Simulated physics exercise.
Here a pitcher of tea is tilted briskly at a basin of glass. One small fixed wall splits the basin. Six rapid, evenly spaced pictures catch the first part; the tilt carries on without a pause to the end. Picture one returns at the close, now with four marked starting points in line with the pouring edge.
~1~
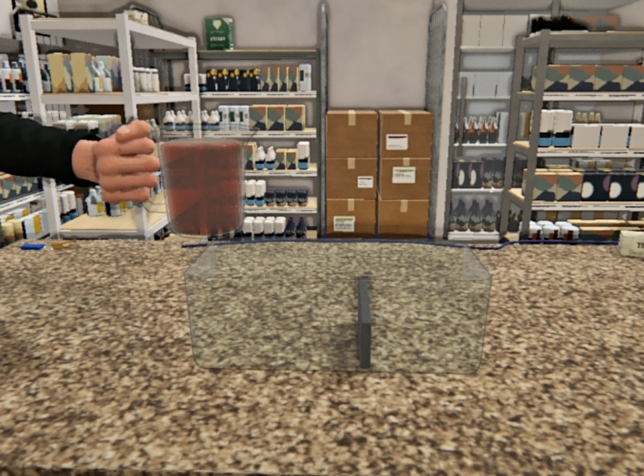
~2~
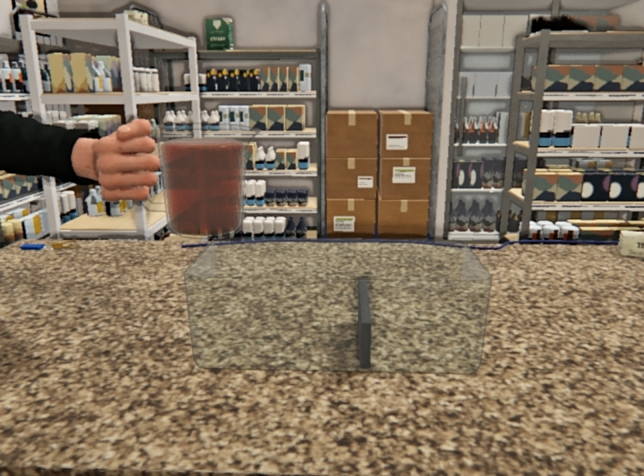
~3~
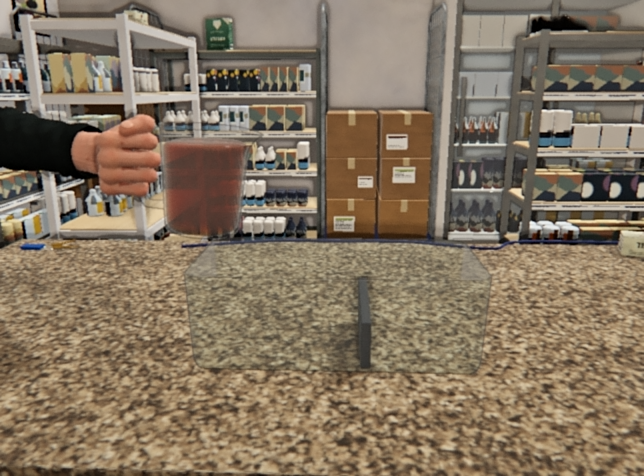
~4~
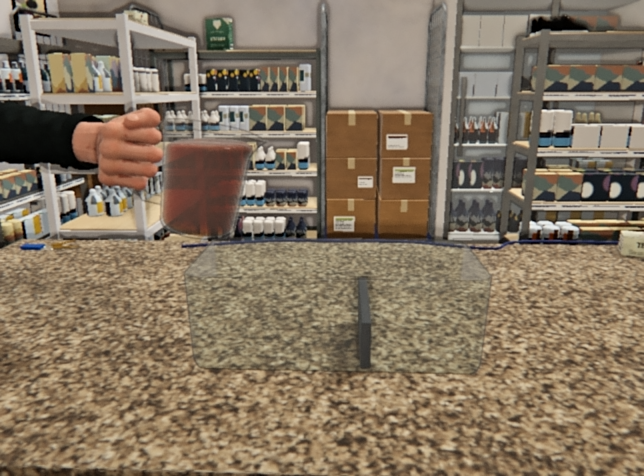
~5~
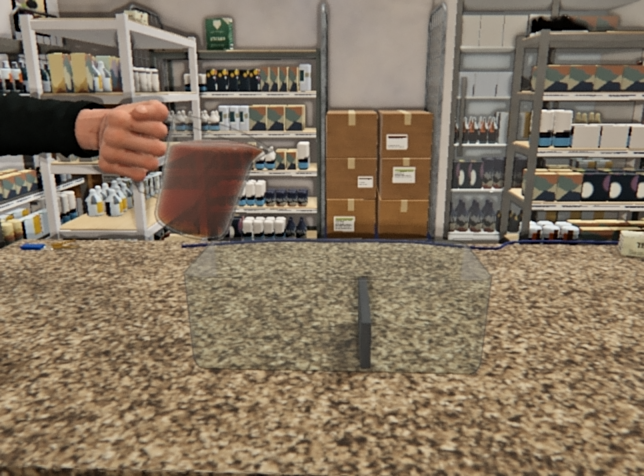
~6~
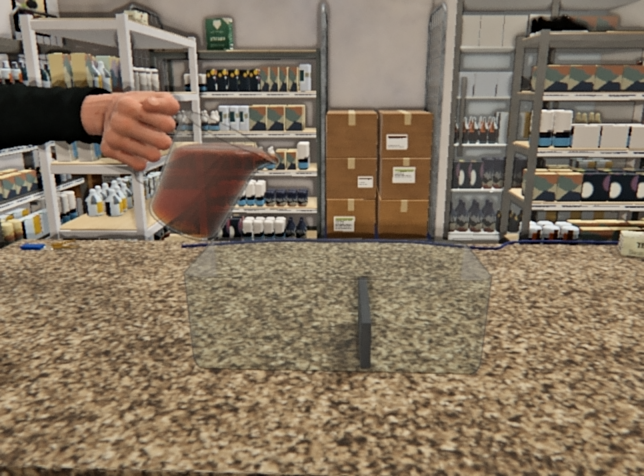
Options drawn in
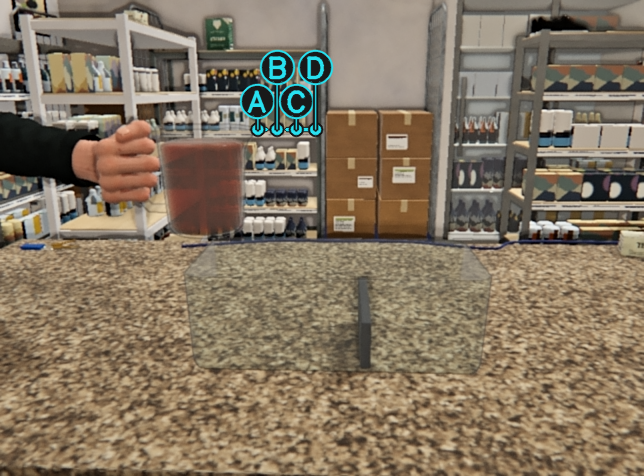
A hand tilting a clear pitcher of reddish-brown tea rightward above a glass basin on a speckled counter, liquid reaching the lip.
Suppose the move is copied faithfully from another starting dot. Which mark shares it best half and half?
The answer is spot D.
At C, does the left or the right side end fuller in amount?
The left one.
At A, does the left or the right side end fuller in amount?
The left side.
In cyan, A at (257, 129); B at (277, 129); C at (296, 129); D at (315, 129).
If A is chosen, about 96 % ends left of the wall and 2 % right of it.
If B is chosen, about 96 % ends left of the wall and 3 % right of it.
If C is chosen, about 87 % ends left of the wall and 12 % right of it.
If D is chosen, about 49 % ends left of the wall and 51 % right of it.
